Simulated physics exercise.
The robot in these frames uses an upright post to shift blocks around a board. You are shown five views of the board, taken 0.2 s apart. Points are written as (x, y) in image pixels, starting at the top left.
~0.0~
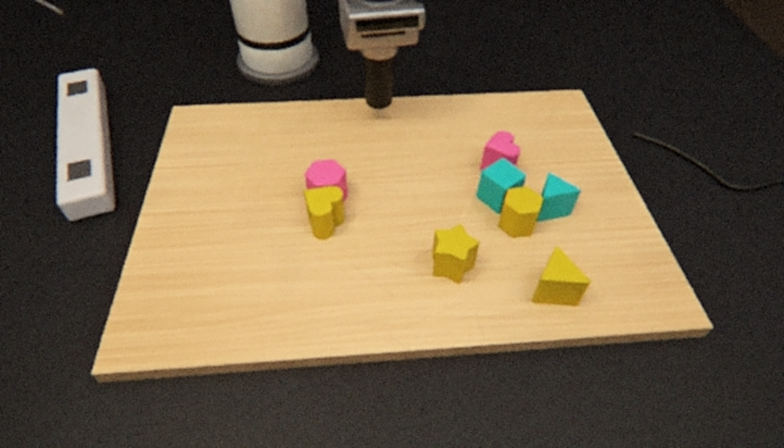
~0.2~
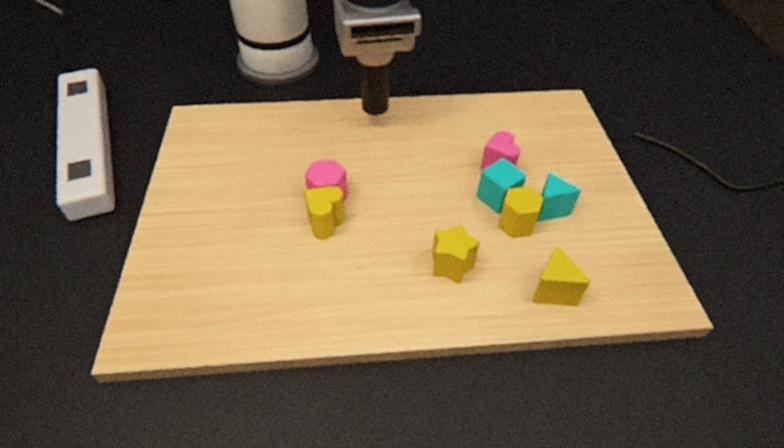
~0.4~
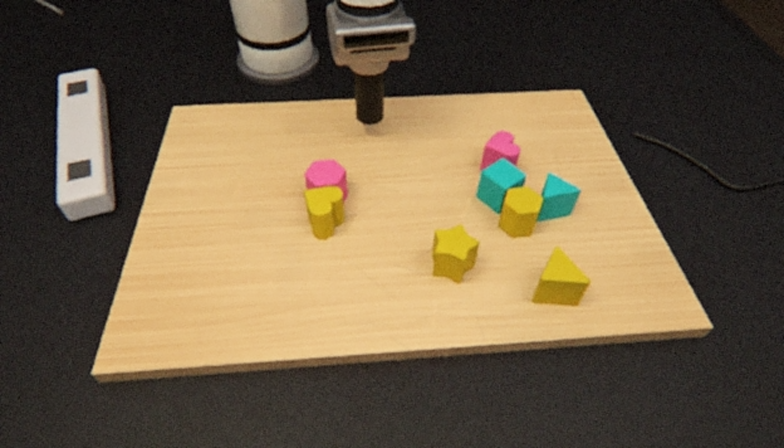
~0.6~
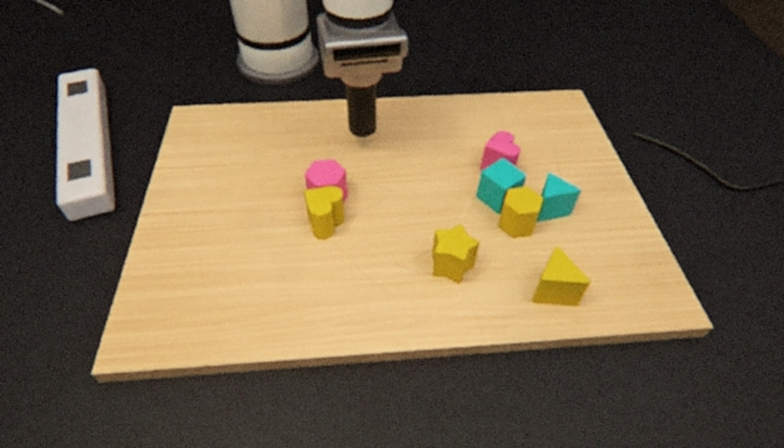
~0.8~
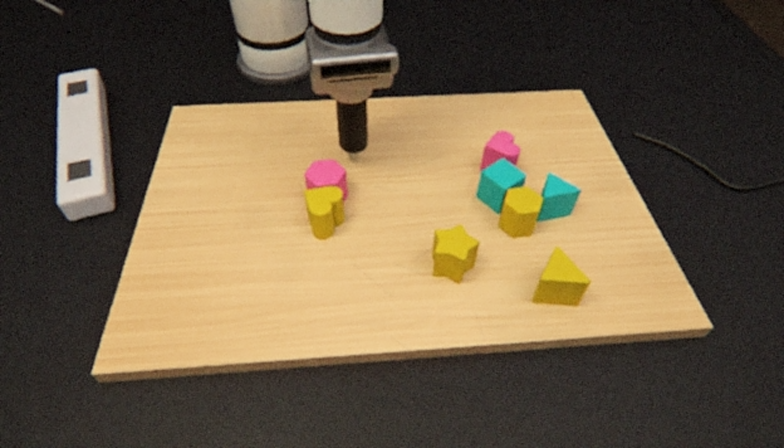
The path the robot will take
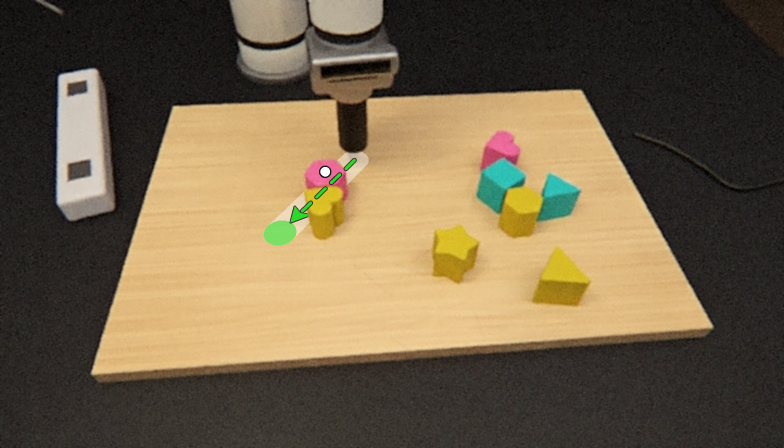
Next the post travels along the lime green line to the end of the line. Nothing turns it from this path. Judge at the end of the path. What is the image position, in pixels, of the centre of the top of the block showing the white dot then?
Roughly at (288, 232).
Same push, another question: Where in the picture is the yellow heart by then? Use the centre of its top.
It should be at (326, 238) by then.
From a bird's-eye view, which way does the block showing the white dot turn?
The sense of turning is anti-clockwise.
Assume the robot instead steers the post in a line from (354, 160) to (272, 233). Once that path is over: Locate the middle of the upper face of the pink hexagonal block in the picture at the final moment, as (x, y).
Located at (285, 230).
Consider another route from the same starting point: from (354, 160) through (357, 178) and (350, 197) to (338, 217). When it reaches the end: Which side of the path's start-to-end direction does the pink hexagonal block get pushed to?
It goes toward the right-hand side.
The drawn path runs in a line from (354, 160) to (280, 233); the dot is on the pink hexagonal block.
The first path, step by step. One third of the way, post (330, 166); yellow heart (321, 206); pink hexagonal block (319, 181).
Two thirds of the way, post (304, 191); yellow heart (322, 230), turned 35° anticlockwise; pink hexagonal block (301, 209), turned 40° anticlockwise.
At the end, post (276, 217); yellow heart (326, 238), turned 65° anticlockwise; pink hexagonal block (288, 232), turned 85° anticlockwise.
